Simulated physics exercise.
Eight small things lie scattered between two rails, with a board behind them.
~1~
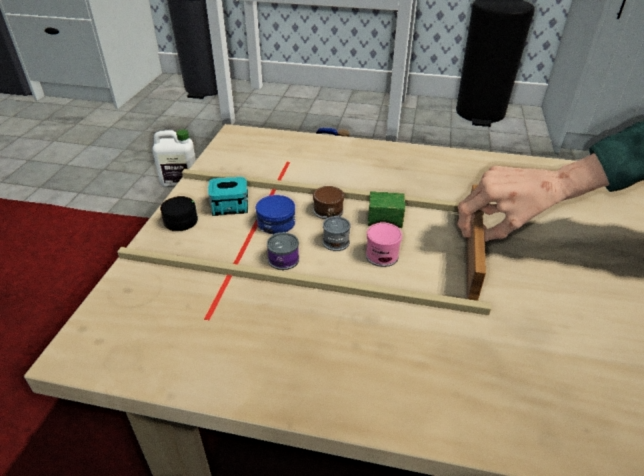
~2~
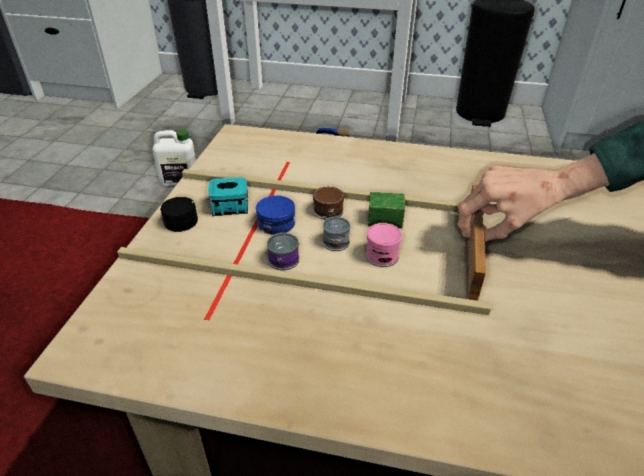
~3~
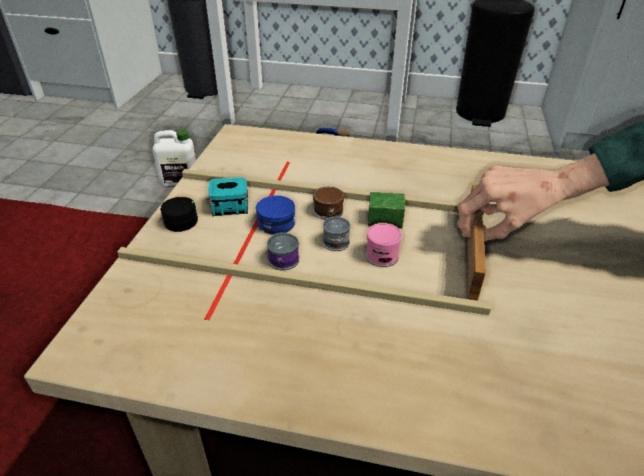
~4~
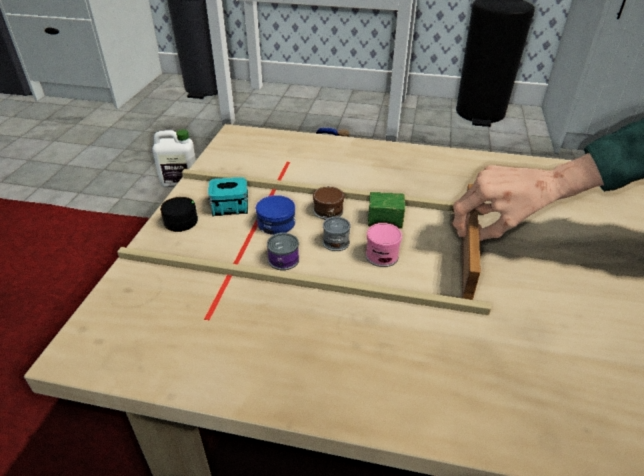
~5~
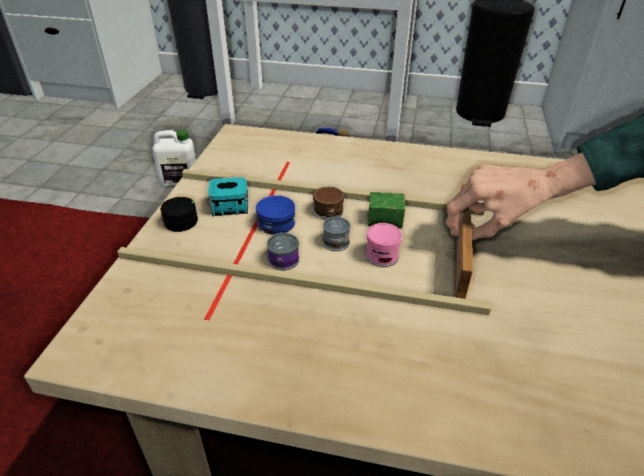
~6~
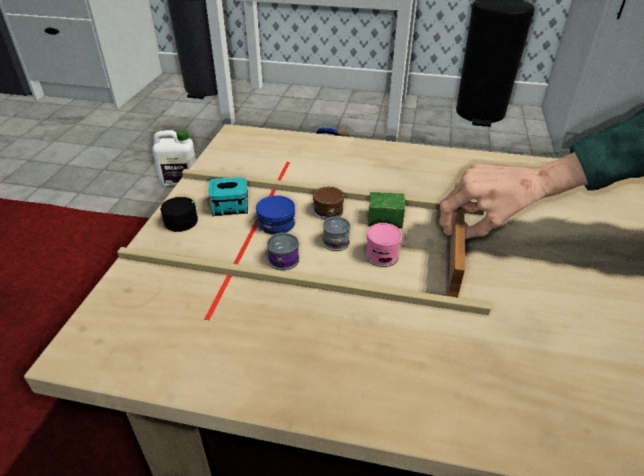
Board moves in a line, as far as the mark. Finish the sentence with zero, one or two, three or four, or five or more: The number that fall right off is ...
The number that fall right off is zero.
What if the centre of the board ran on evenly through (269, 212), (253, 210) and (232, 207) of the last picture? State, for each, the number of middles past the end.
It comes out as 0, then 0, then 0.
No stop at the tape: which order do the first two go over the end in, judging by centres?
Earliest first: The turquoise case, then the brown pot.
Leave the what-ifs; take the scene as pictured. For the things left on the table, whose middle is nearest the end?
Nearest at the end: The turquoise case.
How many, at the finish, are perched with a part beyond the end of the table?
The number overhanging is 0.
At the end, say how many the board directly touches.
That number would be 4.
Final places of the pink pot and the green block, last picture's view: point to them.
First (233, 226), then (251, 192).
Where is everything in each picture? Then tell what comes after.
Black lid (179, 214); turquoise case (229, 196); blue tub (276, 215); board (475, 239); tape (255, 226), in the first picture.
Turquoise case (229, 196); grey tin (336, 234), in the second picture.
Blue tub (276, 215); brown pot (329, 203), in the third picture.
Black lid (179, 214); green block (386, 210), in the fourth picture.
Turquoise case (229, 196); pink pot (383, 245), in the fifth picture.
Black lid (179, 214); turquoise case (229, 196); blue tub (276, 215); board (456, 237); tape (255, 226), in the sixth picture.
Soon after, none off yet; black lid at rest near (179, 214); turquoise case at rest near (229, 196); blue tub at rest near (276, 215).
In the end, the number that fall off is zero.
